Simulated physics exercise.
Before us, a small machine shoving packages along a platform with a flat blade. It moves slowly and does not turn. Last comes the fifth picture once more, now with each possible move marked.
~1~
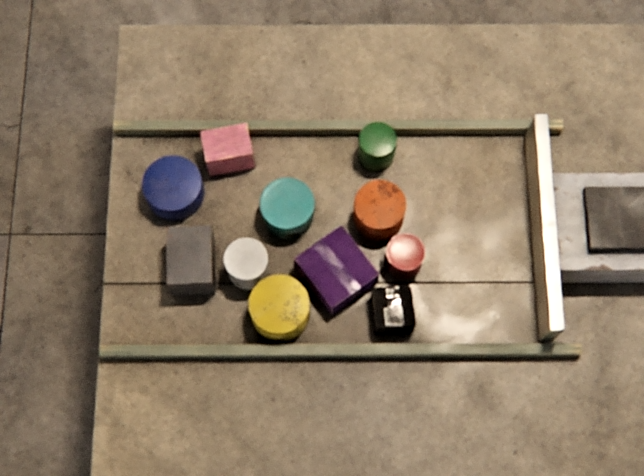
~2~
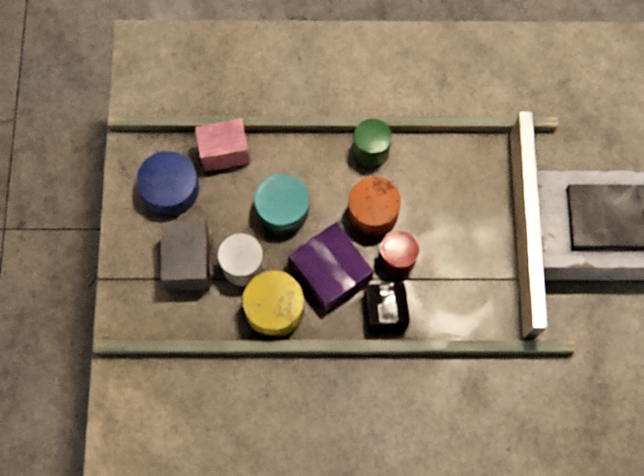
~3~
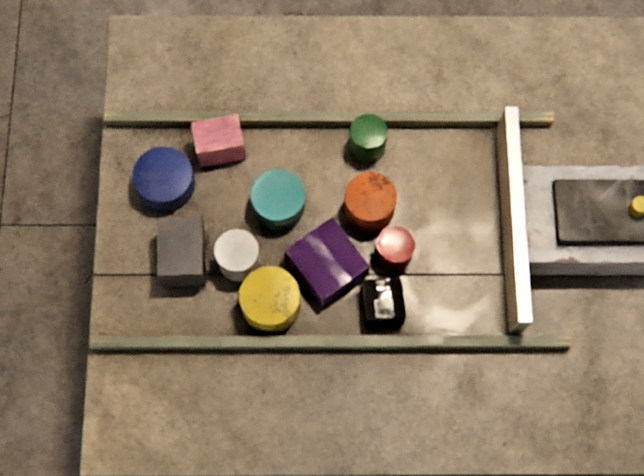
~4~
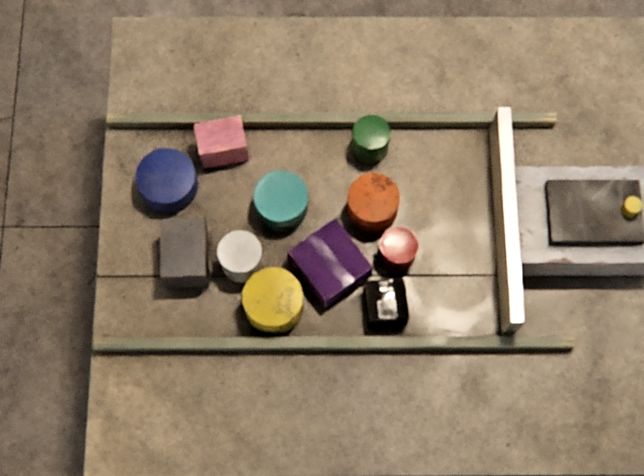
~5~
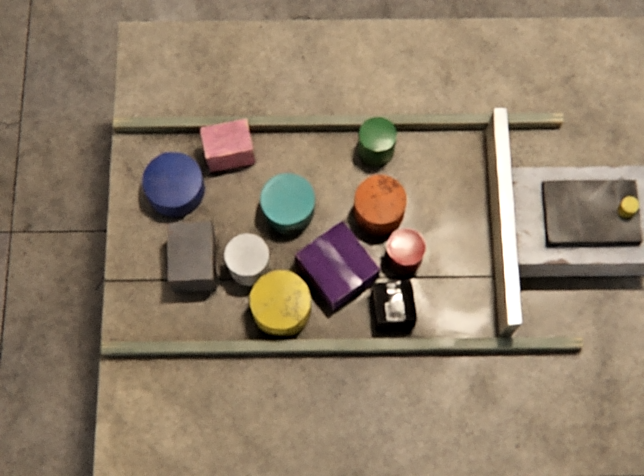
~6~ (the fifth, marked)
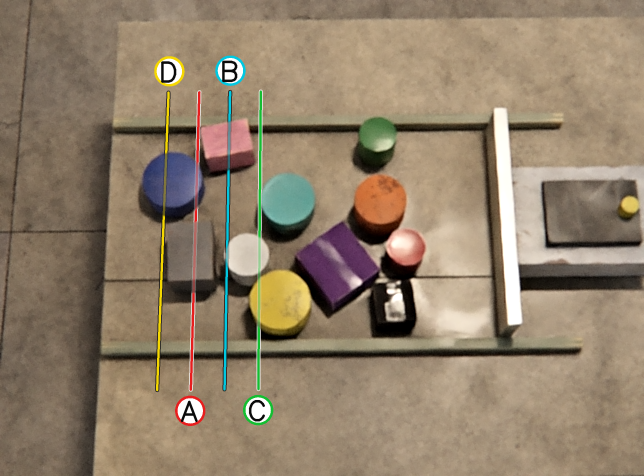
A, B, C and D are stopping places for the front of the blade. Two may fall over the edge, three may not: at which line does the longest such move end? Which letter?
B is the last line within the limit.
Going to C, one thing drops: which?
It is the grey crate.
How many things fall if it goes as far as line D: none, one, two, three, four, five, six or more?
In all, six or more.
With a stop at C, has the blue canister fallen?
No.
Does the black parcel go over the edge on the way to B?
No.
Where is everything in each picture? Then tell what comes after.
The first frame shows white pail (247, 265); grey crate (191, 261); red pail (405, 257).
The second frame shows robot (610, 216); blue canister (169, 184).
The third frame shows robot (595, 211); pink crate (219, 141).
The fourth frame shows robot (587, 211); orange canister (373, 203).
The fifth frame shows robot (584, 212); black parcel (394, 305); purple box (337, 266); white pail (248, 261).
On the marked copy, A at (195, 234); B at (227, 234); C at (260, 233); D at (163, 234).
Following B. Soon after the start, robot (483, 213); black parcel (379, 306); purple box (329, 267).
Later, robot (382, 214); grey crate (133, 257); white pail (176, 261).
In the end, robot (306, 215); grey crate over the edge; white pail over the edge; two fallen.
As for the rest, A drops four; C is within the limit but short; D drops seven.
